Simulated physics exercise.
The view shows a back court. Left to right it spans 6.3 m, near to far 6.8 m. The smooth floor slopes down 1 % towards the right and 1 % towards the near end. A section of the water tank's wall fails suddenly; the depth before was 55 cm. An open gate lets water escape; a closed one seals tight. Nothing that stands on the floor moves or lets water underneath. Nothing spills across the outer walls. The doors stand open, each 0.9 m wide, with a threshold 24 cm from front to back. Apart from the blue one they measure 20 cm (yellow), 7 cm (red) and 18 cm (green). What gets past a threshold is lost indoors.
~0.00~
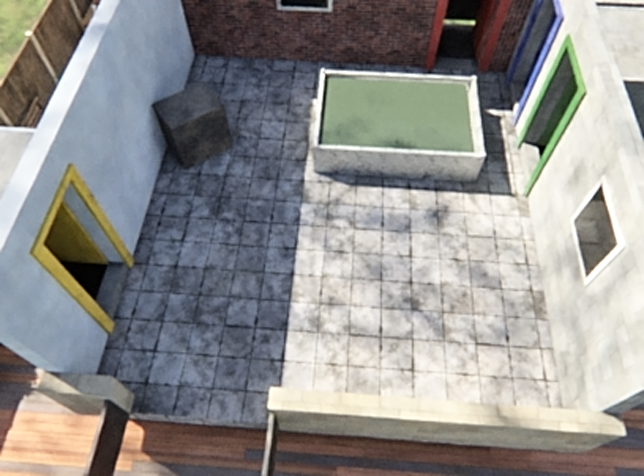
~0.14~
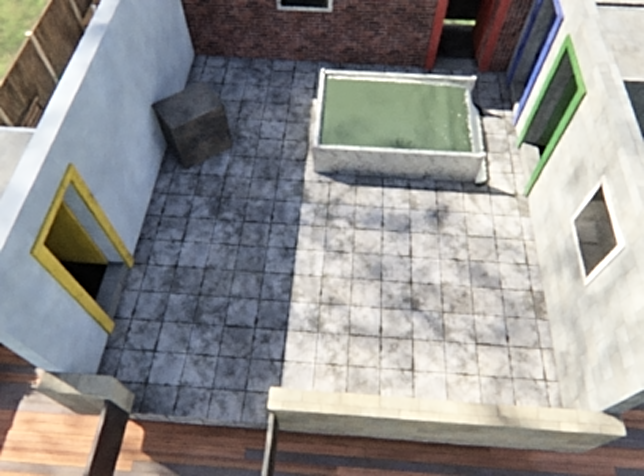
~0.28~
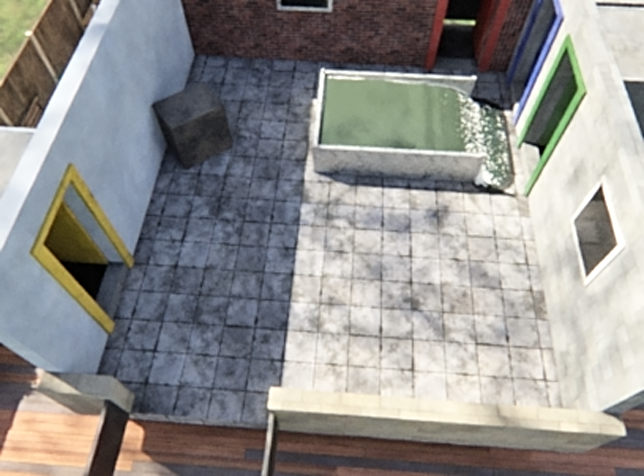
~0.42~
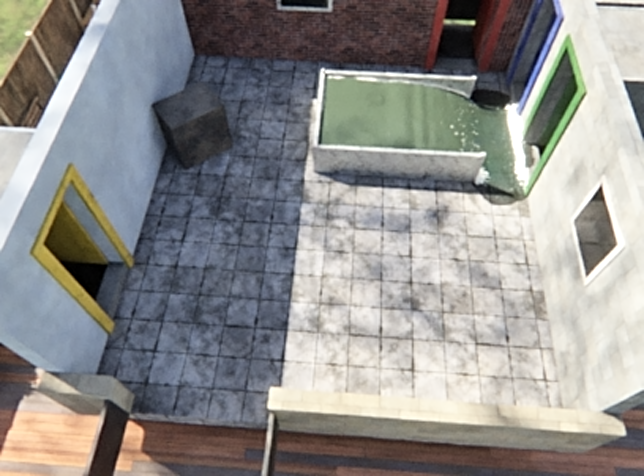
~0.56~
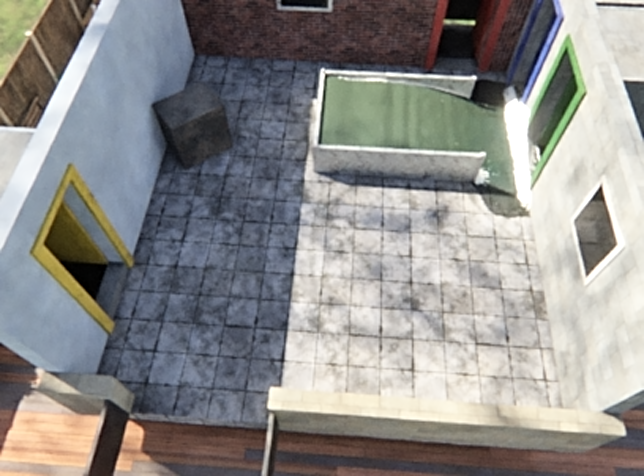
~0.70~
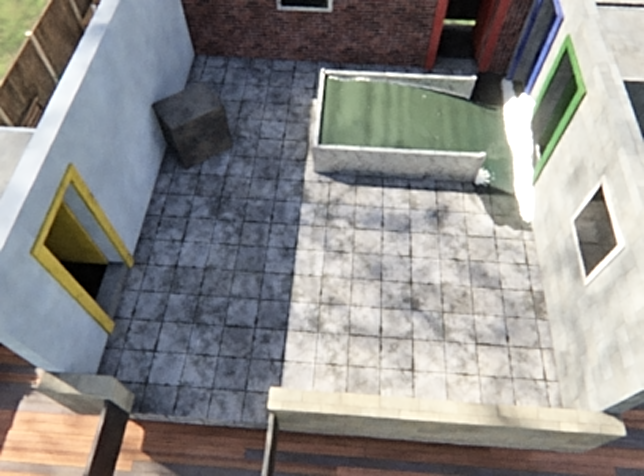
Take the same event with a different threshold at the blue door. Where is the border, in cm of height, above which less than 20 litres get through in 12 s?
At least 28 cm or so.
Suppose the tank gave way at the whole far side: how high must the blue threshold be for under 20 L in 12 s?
Then roughly 22 cm.
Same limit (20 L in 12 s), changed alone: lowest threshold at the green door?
Roughly 37 cm at green.
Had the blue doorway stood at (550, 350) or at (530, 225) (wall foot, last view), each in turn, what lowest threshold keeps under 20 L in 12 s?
Roughly 7.0 and 12.0 cm.
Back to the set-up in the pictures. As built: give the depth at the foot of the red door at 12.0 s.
Some 4.5 cm.
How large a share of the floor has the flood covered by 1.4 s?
About 10 per cent.
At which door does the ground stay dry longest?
Last comes the yellow one.
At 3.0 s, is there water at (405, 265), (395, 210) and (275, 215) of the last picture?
In turn: Flooded, not reached, still dry.
After 1.4 s water covers 10 % of the floor, deepest (42 cm) near (510, 144); 28 cm at the blue door, 29 litres in over its 15 cm threshold.
After 3.0 s water covers 35 % of the floor, deepest (32 cm) near (499, 76); 26 cm at the blue door, 121 litres in over its 15 cm threshold.
After 12.0 s water covers 95 % of the floor, deepest (10 cm) near (554, 426); 7 cm at the blue door, 158 litres in over its 15 cm threshold.
At the blue door as built, the water arrived by 0.5 s and peaked near 29 cm at 2.6 s.
Run again over the same 12 s with other heights there, 52 litres in over 23 cm, 7 litres over 31 cm. The limit of 20 litres is kept from about 28 cm up.
